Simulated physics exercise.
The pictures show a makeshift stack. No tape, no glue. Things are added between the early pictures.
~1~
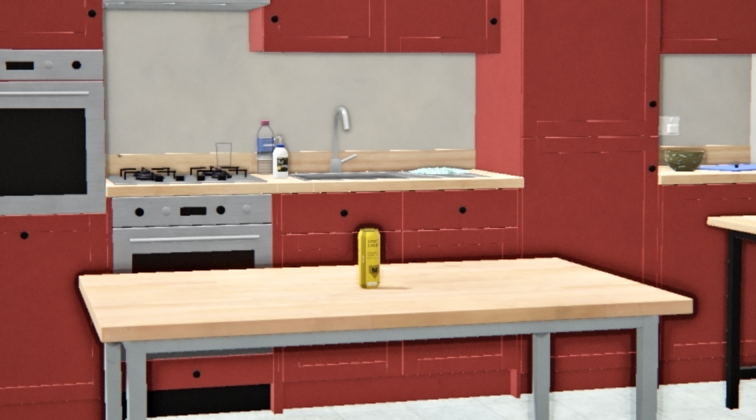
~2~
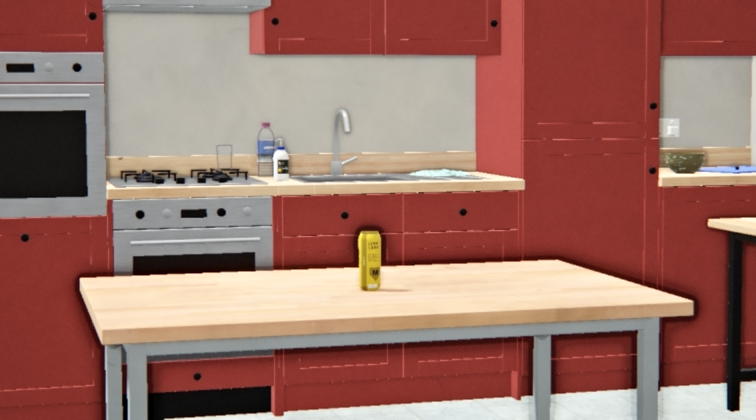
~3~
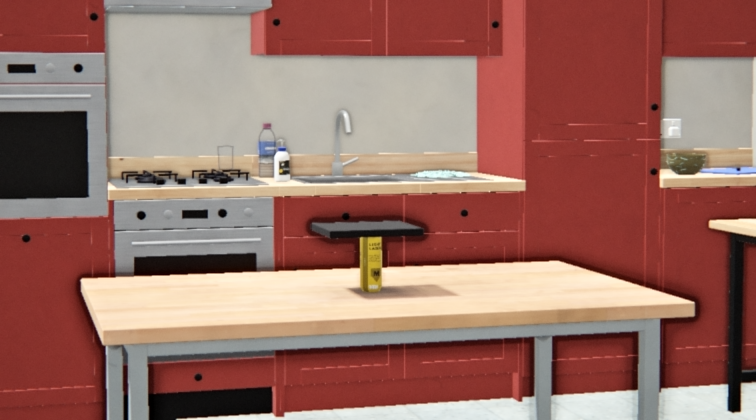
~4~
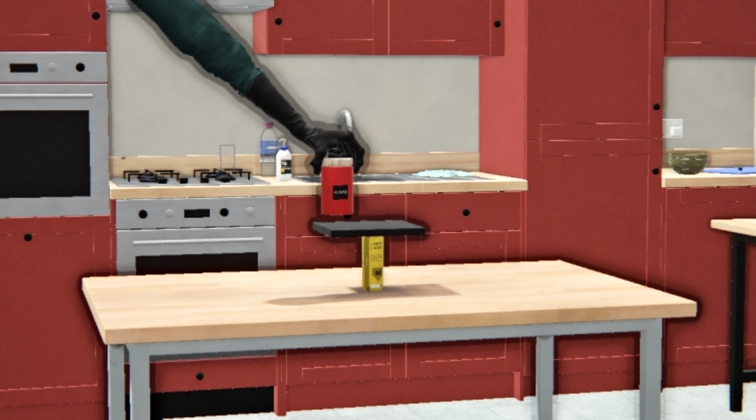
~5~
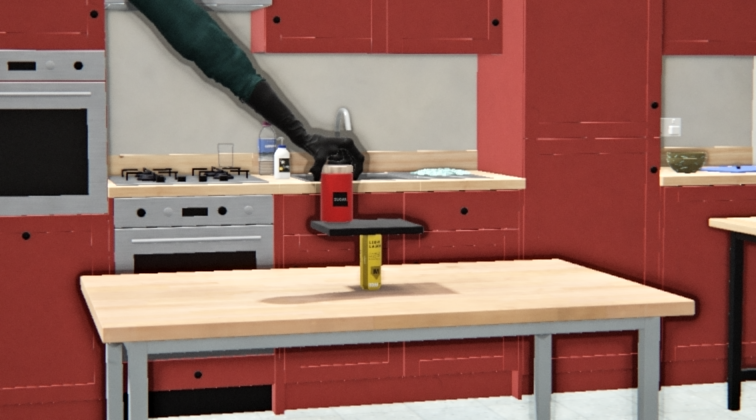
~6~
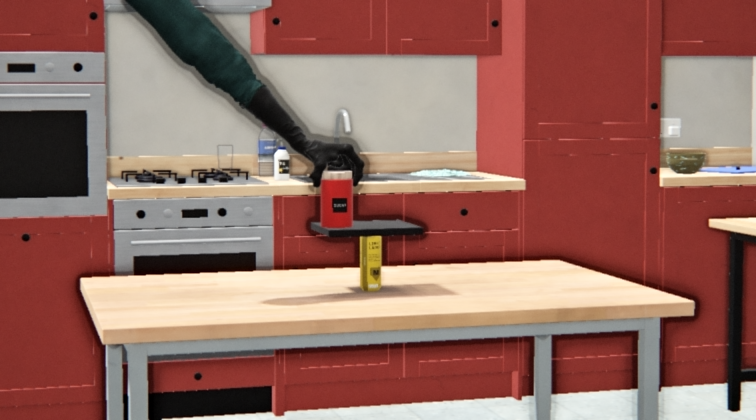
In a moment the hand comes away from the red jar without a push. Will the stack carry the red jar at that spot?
As it turns out, it gives way.
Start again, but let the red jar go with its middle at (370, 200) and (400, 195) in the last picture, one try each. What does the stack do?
In the first case it stays up; in the second case it comes apart.
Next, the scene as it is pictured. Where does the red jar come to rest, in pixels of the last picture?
Near (288, 282).
Then, 0.30 s after the last picture, red jar now fallen; black lid on its side.
Then, 0.40 s after the last picture, black lid on its side.
Then, 0.50 s after the last picture, black lid now fallen.
At rest, fallen, black lid and red jar; yellow can in place. Seen from the same camera at the end, red jar near (288, 282). The stack loses its balance.
